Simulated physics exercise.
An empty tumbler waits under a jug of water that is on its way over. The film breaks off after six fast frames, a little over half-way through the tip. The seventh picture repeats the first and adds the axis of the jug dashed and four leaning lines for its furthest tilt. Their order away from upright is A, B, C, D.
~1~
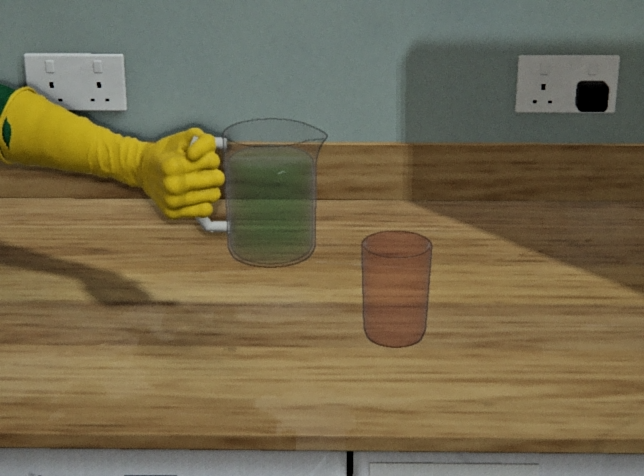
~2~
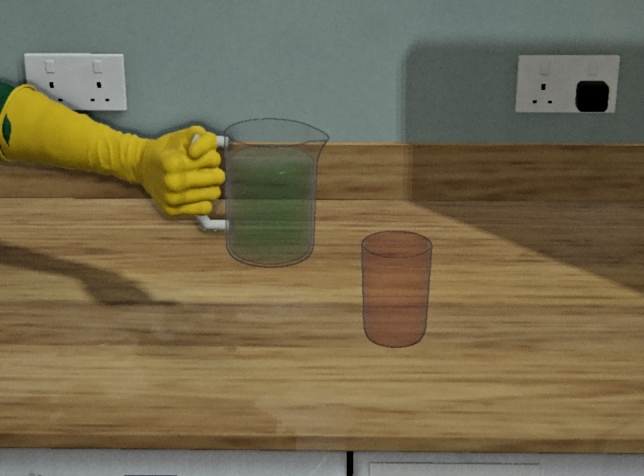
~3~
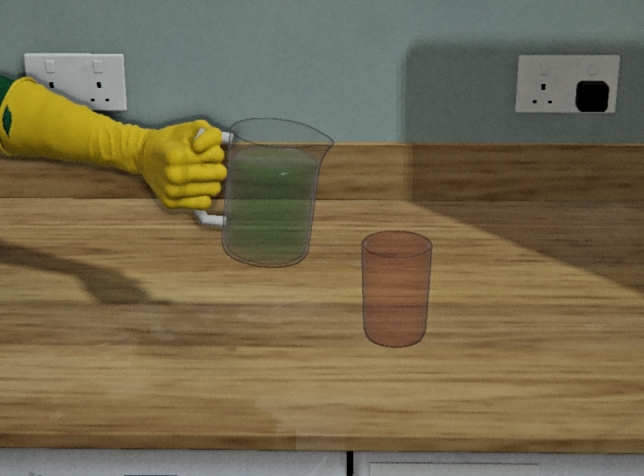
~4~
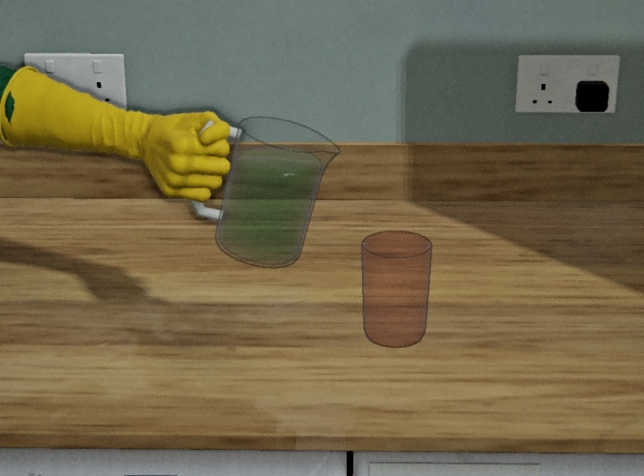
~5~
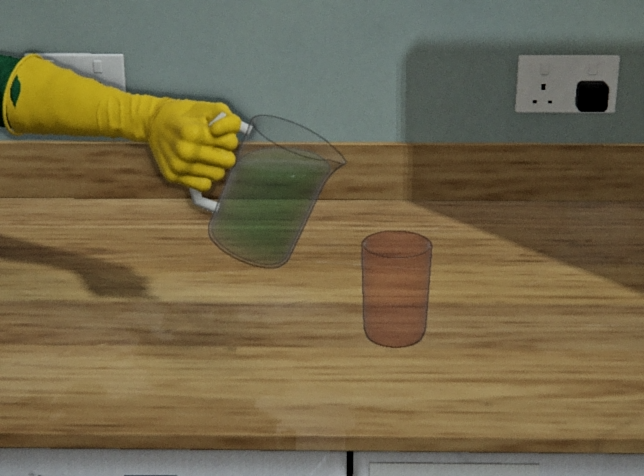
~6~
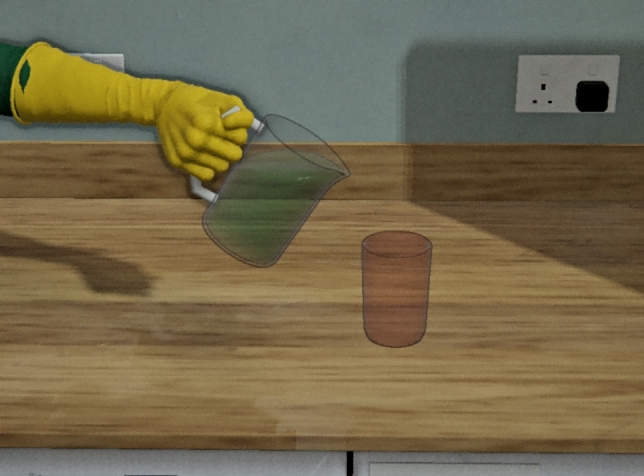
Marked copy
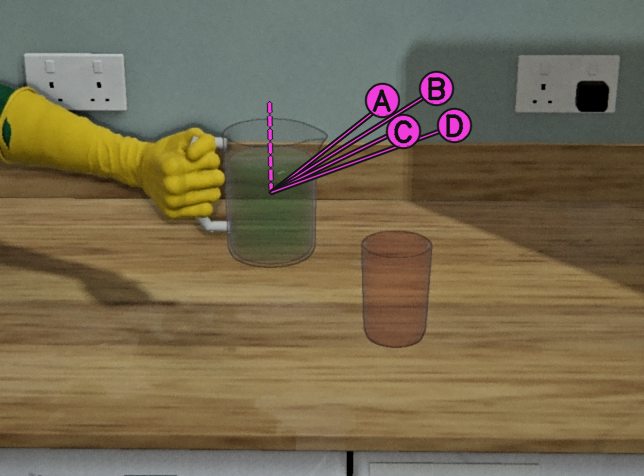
Yellow-gloved hand gripping a clear jug of green-tinted liquid, holding it upright, then tilting it rightward beside a reddish tumbler.
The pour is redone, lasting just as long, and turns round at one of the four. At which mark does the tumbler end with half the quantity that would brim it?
C beats the others.
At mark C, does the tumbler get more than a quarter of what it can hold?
Yes, clearly.
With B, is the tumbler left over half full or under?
Under half.
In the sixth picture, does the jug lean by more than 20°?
Yes, it does.
On the marked copy, A at (371, 113); B at (422, 98); C at (386, 136); D at (439, 131).
If A is chosen, the tumbler ends with about 25 % of what it can hold.
If B is chosen, the tumbler ends with about 36 % of what it can hold.
If C is chosen, the tumbler ends with about 50 % of what it can hold.
If D is chosen, the tumbler ends with about 65 % of what it can hold.
